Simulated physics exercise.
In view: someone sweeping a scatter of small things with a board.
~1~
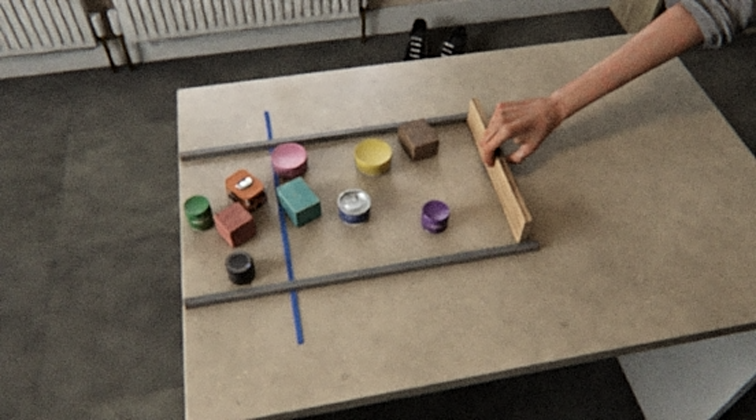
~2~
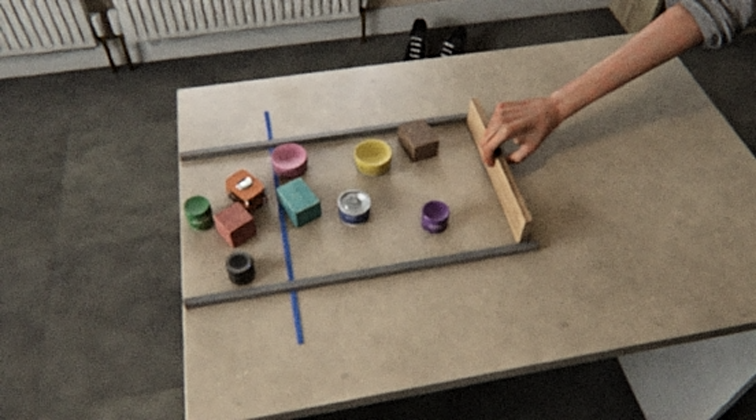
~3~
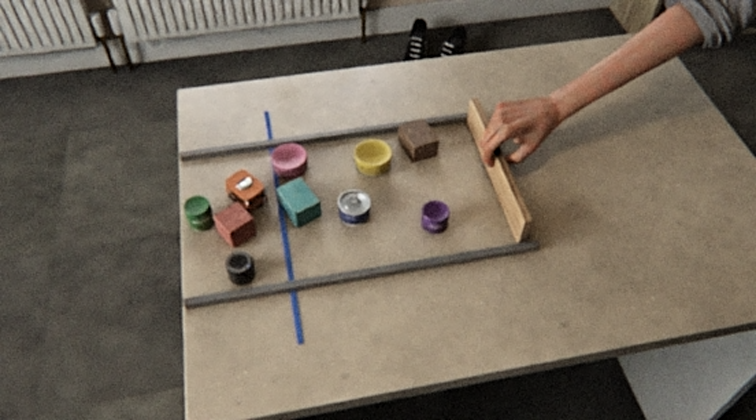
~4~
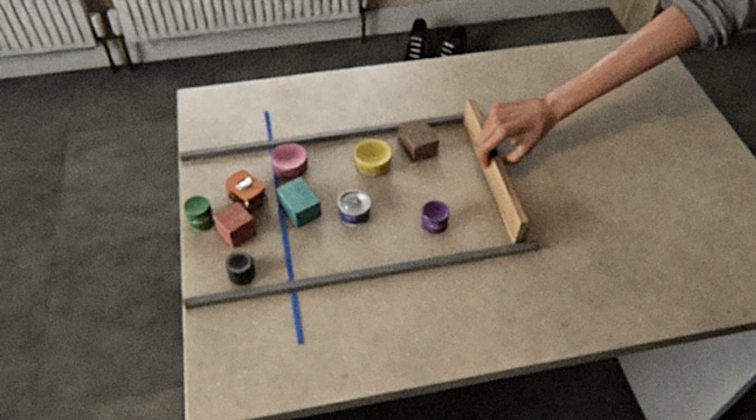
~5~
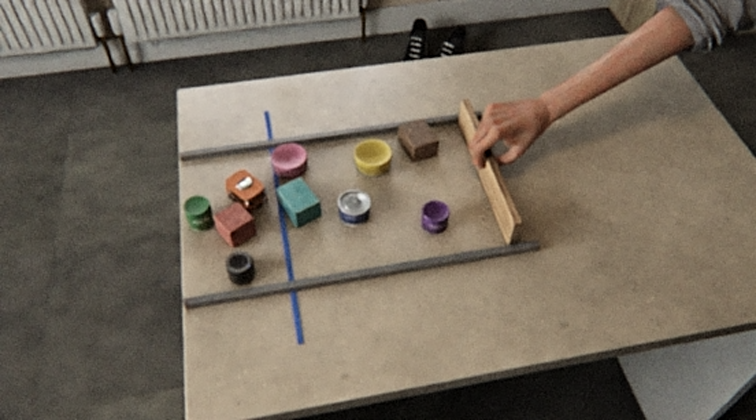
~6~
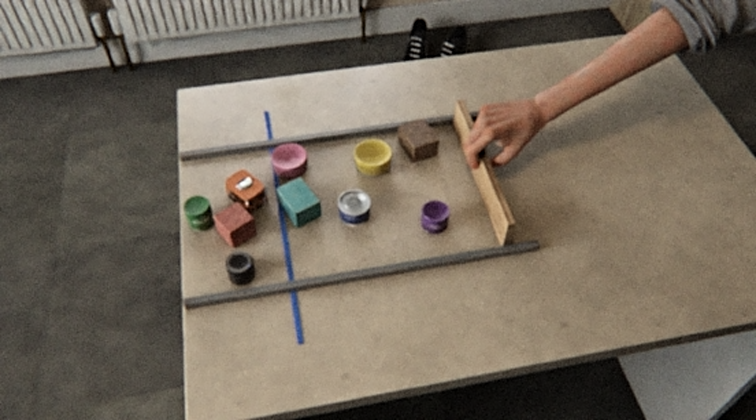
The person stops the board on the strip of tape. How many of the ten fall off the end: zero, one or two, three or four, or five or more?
Here the number that fall off is zero.
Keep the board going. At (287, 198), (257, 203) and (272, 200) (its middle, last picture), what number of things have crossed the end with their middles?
The counts: 0, 2 and 0.
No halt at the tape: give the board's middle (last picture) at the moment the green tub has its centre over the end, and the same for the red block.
At (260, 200) for the green tub; at (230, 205) for the red block.
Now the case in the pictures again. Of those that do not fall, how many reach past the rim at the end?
The number is 0.
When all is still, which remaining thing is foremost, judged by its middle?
The green tub.
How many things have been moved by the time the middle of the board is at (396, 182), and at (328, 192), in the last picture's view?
3 and 6.
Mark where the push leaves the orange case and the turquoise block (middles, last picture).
The orange case at (213, 202), the turquoise block at (253, 204).
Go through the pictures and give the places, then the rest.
Green tub (199, 213); red block (236, 225); black lid (240, 268); board (497, 167); tape (281, 211), in the first picture.
Red block (236, 225); pink tub (290, 161), in the second picture.
Black lid (240, 268); yellow tin (373, 158), in the third picture.
Green tub (199, 213); blue tin (354, 208), in the fourth picture.
Red block (236, 225); orange case (246, 191), in the fifth picture.
Green tub (199, 213); red block (236, 225); black lid (240, 268); board (481, 169); tape (281, 211), in the sixth picture.
Soon after, none off yet; green tub at rest near (199, 213); red block at rest near (236, 225); black lid at rest near (240, 268).
At rest, the number that fall off is zero.
